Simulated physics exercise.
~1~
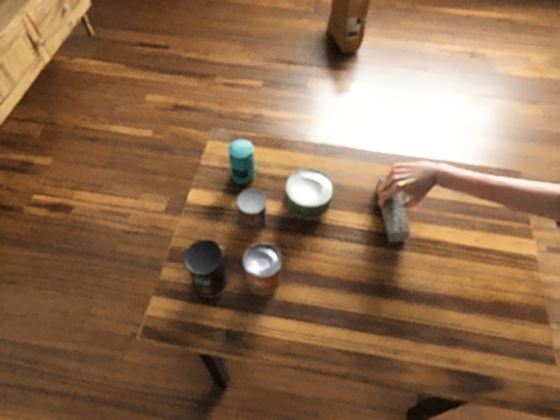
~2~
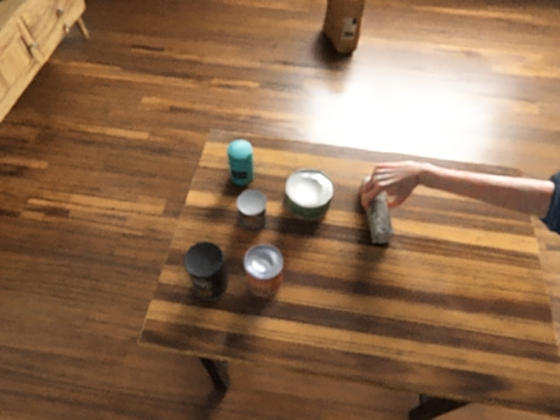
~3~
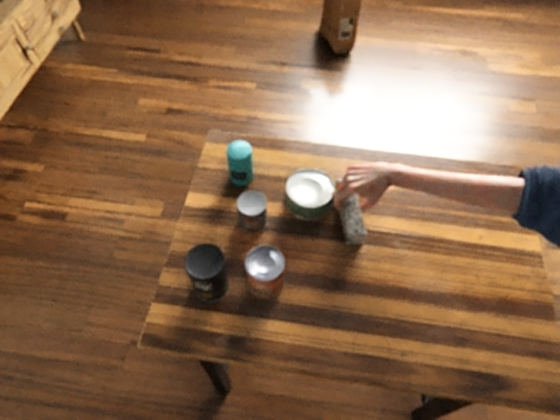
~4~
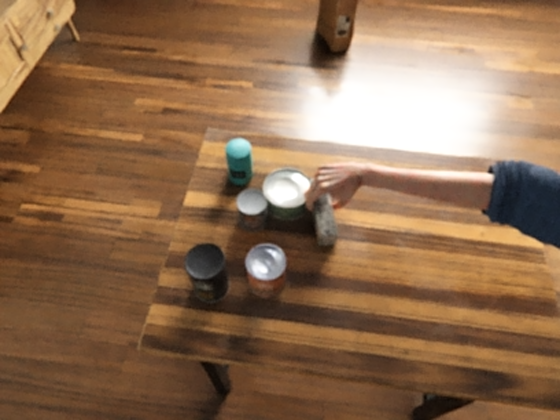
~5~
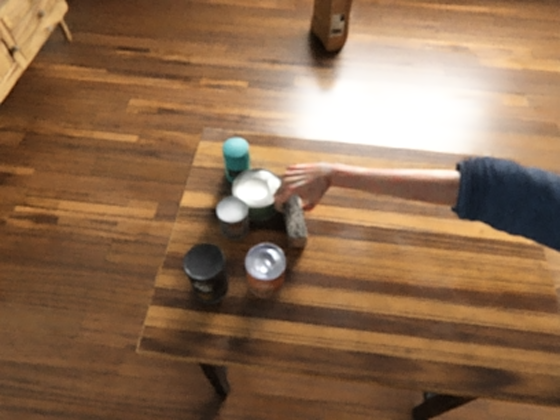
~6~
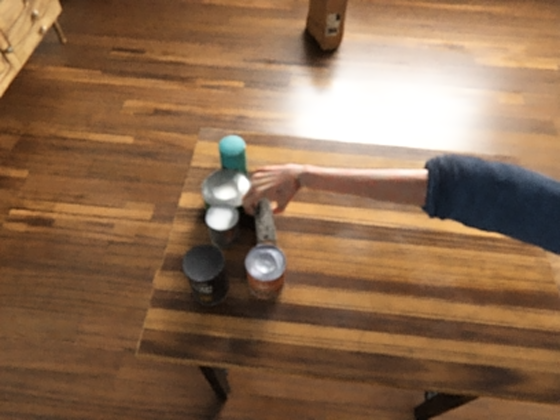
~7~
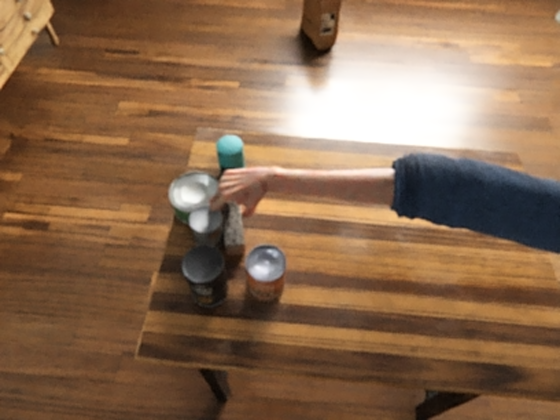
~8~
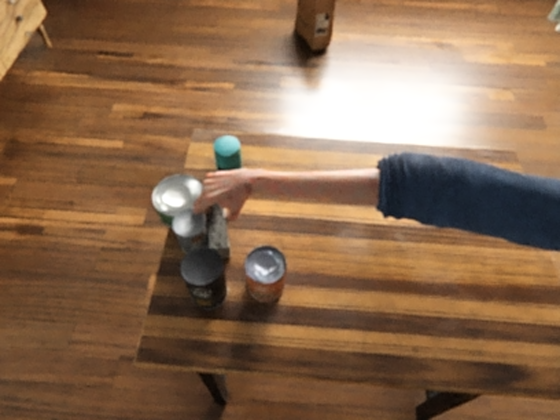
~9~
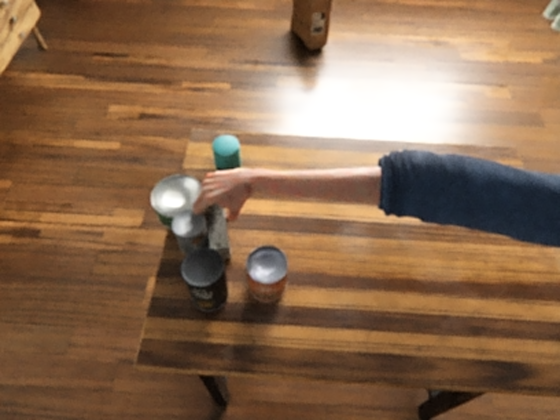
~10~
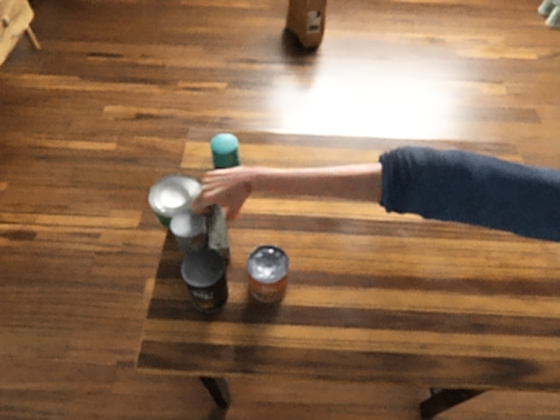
A hand slid a small grey block leftward across a striped wooden table, pushing a green tub and then a grey tin toward the left edge, where it stopped with all five containers still upright, the black, orange and turquoise ones left in place.
